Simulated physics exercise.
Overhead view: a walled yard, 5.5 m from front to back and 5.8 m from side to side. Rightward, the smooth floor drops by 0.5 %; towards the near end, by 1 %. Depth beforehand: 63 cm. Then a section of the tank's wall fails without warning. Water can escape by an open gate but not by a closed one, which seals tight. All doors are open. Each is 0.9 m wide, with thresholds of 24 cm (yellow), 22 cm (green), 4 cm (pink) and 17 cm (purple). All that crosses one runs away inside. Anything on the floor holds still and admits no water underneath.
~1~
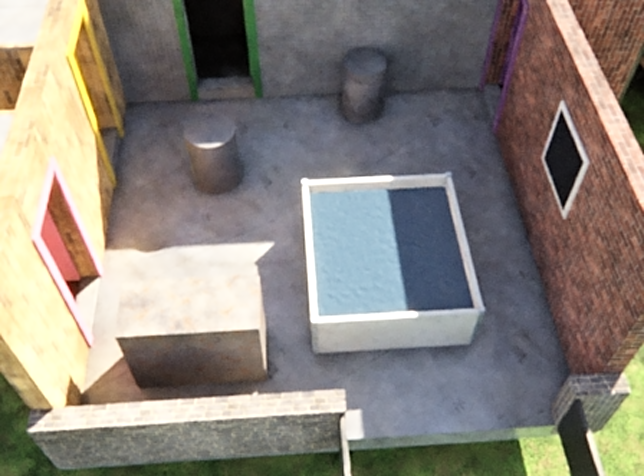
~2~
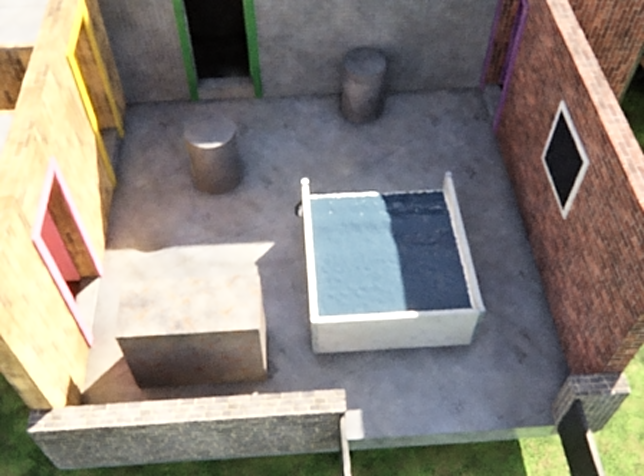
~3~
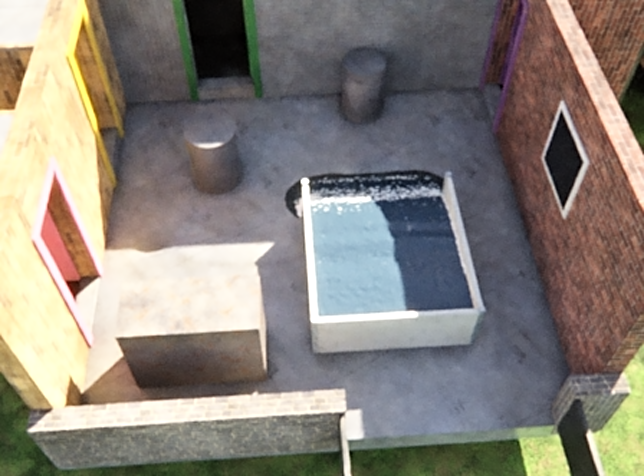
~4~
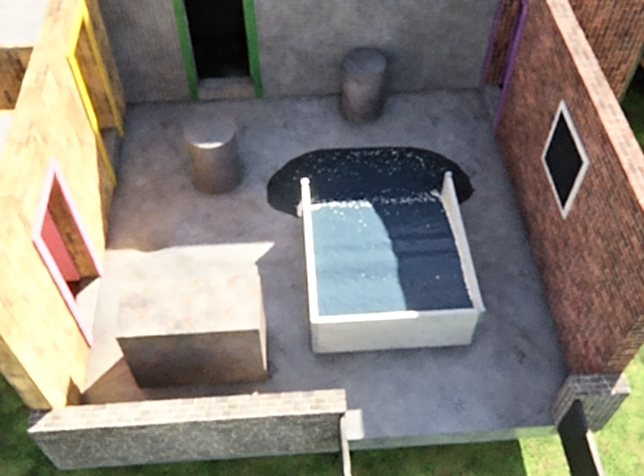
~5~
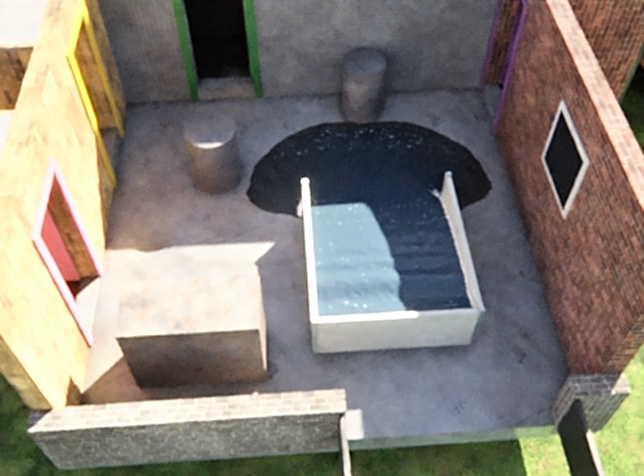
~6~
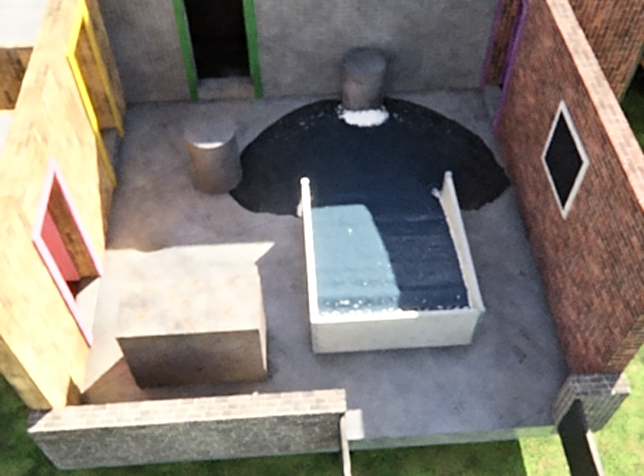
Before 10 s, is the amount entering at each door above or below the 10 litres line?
Yellow door below, green door below, pink door above, purple door above.
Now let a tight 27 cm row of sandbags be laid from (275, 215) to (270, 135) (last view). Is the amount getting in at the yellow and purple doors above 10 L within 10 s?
Doors: Yellow stays under / purple exceeds.
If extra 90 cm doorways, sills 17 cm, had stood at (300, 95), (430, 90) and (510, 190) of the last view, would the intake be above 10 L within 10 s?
Door 1: Higher; door 2: Higher; door 3: Lower.
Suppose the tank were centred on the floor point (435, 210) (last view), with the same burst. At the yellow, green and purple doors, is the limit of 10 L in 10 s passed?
Well, against that limit, at yellow it's within bounds, at green it's within bounds, and at purple it's too much.
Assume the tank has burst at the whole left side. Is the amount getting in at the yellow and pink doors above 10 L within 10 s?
At the yellow door the limit is not exceeded; at the pink door it is surpassed.
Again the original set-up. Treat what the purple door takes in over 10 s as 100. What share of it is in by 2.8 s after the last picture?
By then it's near 85% of the total.
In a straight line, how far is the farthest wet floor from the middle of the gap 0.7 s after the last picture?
Roughly 3.4 m.
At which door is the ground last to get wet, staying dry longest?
The pink door.
Then, 0.7 s after the last picture water covers 35 % of the floor and is deepest (37 cm) near (356, 129); yellow door not reached, green door 11 cm at the sill, 0 L in, pink door not reached, purple door 9 cm at the sill, 0 L in.
Then, 1.5 s after the last picture water covers 40 % of the floor and is deepest (40 cm) near (473, 93); yellow door not reached, green door 19 cm at the sill, 0 L in, pink door not reached, purple door 33 cm at the sill, 32 L in.
Then, 2.8 s after the last picture water covers 55 % of the floor and is deepest (28 cm) near (125, 116); yellow door 19 cm at the sill, 0 L in, green door 13 cm at the sill, 0 L in, pink door not reached, purple door 26 cm at the sill, 125 L in.
Then, 5.3 s after the last picture water covers 90 % of the floor and is deepest (16 cm) near (567, 404); yellow door 11 cm at the sill, 0 L in, green door 10 cm at the sill, 0 L in, pink door 4 cm at the sill, 0 L in, purple door 9 cm at the sill, 147 L in.
Then, 9.3 s after the last picture water covers 95 % of the floor and is deepest (12 cm) near (77, 435); yellow door 4 cm at the sill, 0 L in, green door 4 cm at the sill, 0 L in, pink door 9 cm at the sill, 20 L in, purple door 4 cm at the sill, 147 L in.
